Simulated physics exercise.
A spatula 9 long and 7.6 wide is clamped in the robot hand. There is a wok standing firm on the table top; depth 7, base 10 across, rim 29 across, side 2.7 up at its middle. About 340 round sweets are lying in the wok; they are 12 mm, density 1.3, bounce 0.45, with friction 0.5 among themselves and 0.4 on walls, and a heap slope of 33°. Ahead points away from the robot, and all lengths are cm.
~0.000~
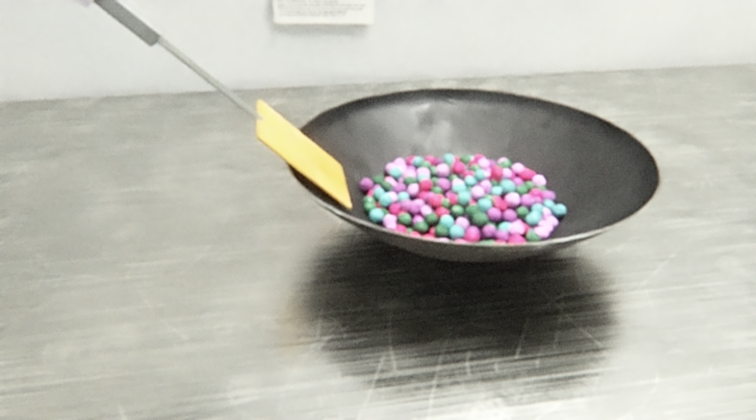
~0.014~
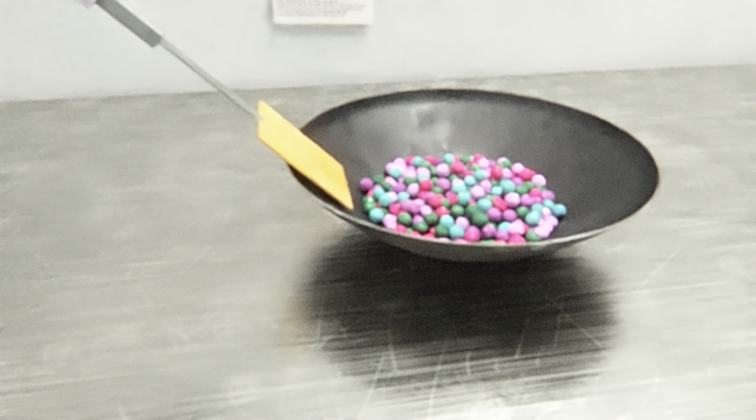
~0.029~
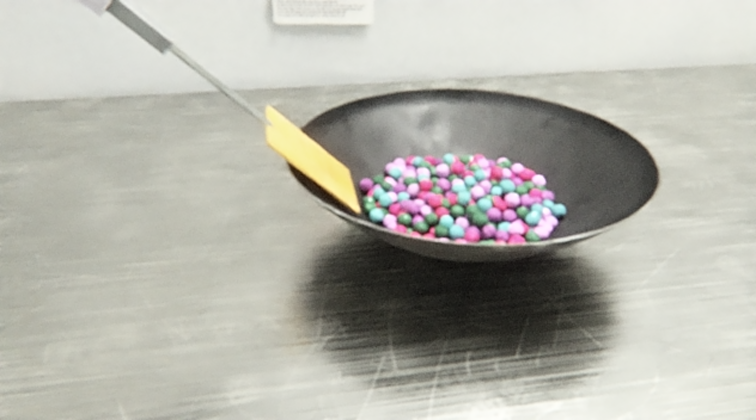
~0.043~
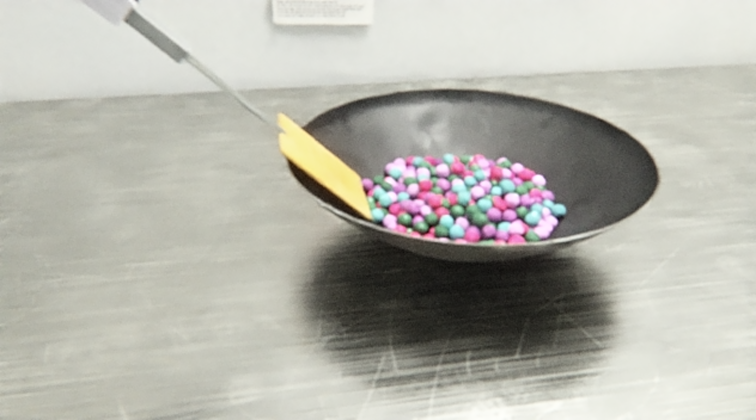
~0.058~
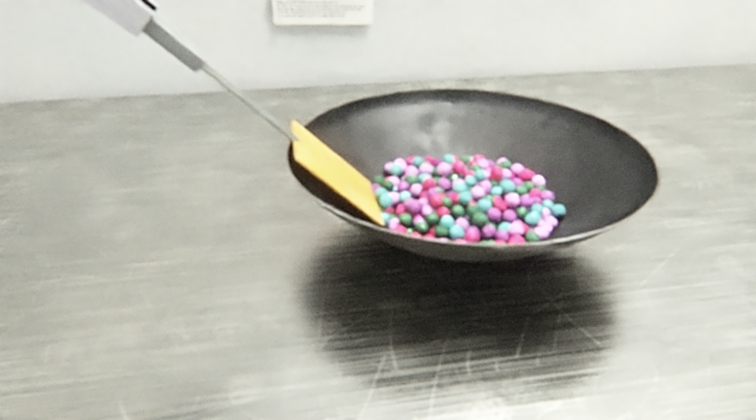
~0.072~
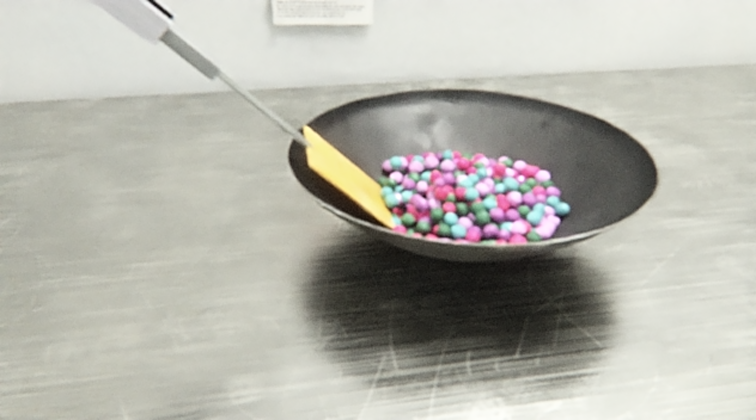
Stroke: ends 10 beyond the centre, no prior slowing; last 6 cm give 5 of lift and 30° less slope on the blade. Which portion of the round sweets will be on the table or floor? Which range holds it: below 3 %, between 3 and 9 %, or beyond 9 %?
The range beyond 9 %.
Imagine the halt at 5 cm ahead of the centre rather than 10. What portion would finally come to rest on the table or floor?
Roughly 0 %.
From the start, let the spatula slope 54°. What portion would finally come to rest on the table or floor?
Estimate for that slope: Some 25 per cent.
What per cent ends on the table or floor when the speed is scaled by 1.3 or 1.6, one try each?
Around 30 per cent, then around 35 per cent, would end on the table or floor.
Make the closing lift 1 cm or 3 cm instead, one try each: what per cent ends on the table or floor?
Roughly 10 % and then 15 %.
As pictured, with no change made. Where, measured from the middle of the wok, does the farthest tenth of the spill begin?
About 45 cm.
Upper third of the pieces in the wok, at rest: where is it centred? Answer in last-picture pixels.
I'd say around pixel (549, 180).
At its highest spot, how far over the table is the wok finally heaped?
Close to 6.0 centimetres high.
After 0.16 s, sloping 45°, highest piece 6 above the table; 340 in the wok.
After 0.25 s, sloping 37°, highest piece 7 above the table; 340 in the wok.
After 0.50 s, sloping 15°, highest piece 11 above the table; 269 in the wok, 22 on the table or floor, 49 on the blade or in flight.
After 1.55 s, sloping 15°, highest piece 6 above the table; 268 in the wok, 72 on the table or floor.
In the end, 268 in the wok, 72 on the table or floor. That is 21 % on the table or floor.
